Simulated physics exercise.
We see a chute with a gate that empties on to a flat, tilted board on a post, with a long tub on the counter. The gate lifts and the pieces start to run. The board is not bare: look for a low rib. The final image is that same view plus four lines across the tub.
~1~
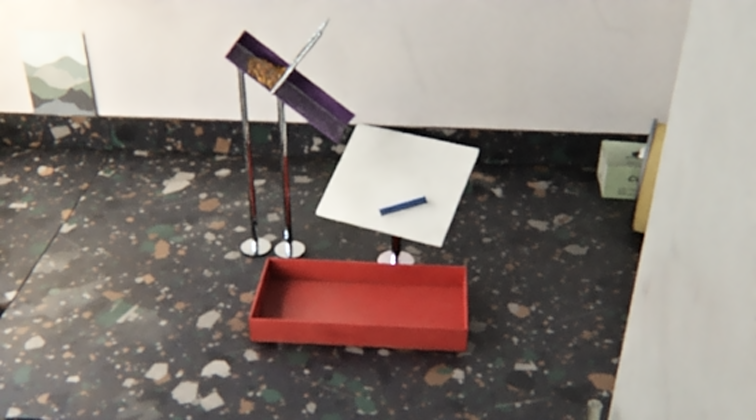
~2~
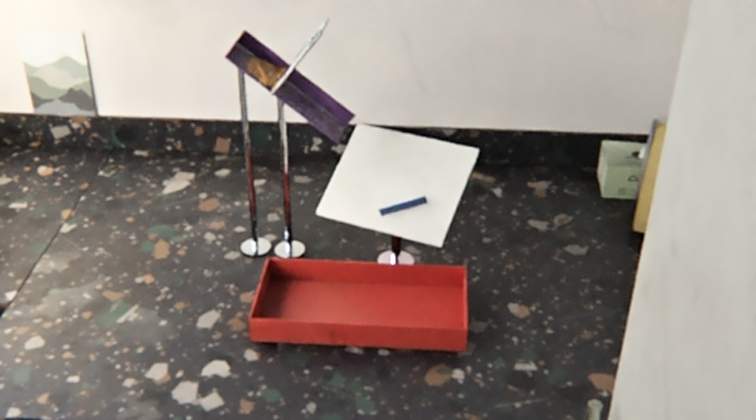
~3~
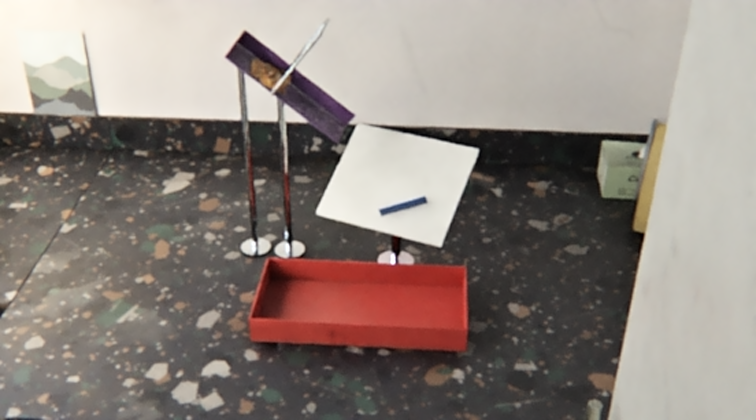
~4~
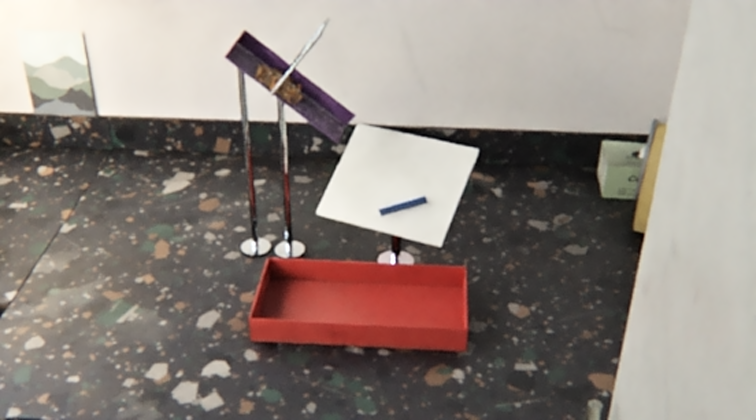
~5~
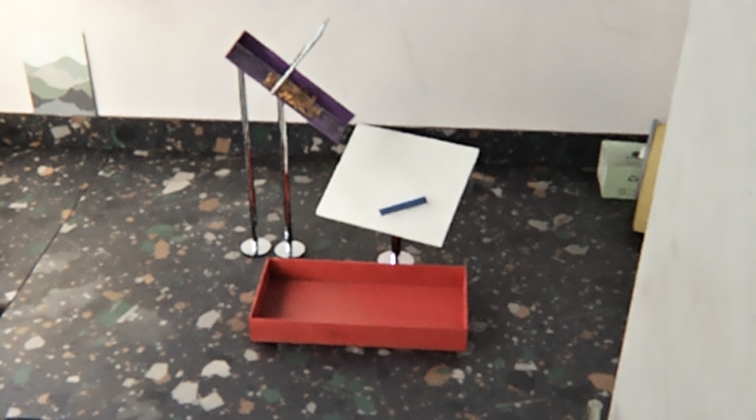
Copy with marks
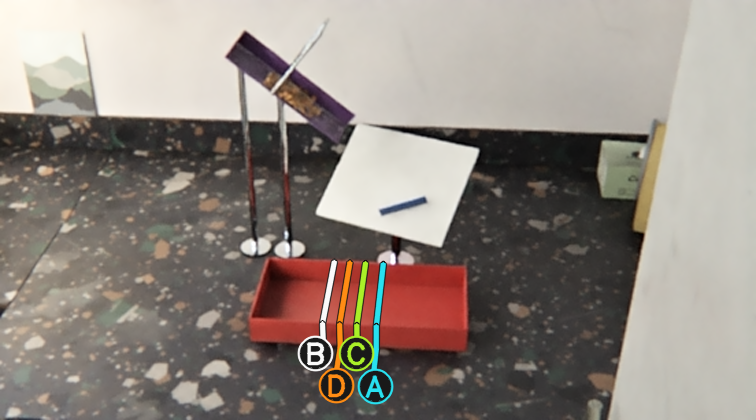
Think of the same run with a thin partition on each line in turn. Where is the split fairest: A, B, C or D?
D works best here.
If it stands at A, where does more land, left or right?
The left side.
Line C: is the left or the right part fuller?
Left.
On the marked copy, line A crosses the front rim at (376, 325); line B crosses the front rim at (322, 322); line C crosses the front rim at (356, 324); line D crosses the front rim at (339, 323).
With A, of what is caught, nearly all on the left of the divider, a small part on the right.
With B, of what is caught, a small part on the left of the divider, most on the right.
With C, of what is caught, most on the left of the divider, a small part on the right.
With D, of what is caught, about a third on the left of the divider, about two thirds on the right.
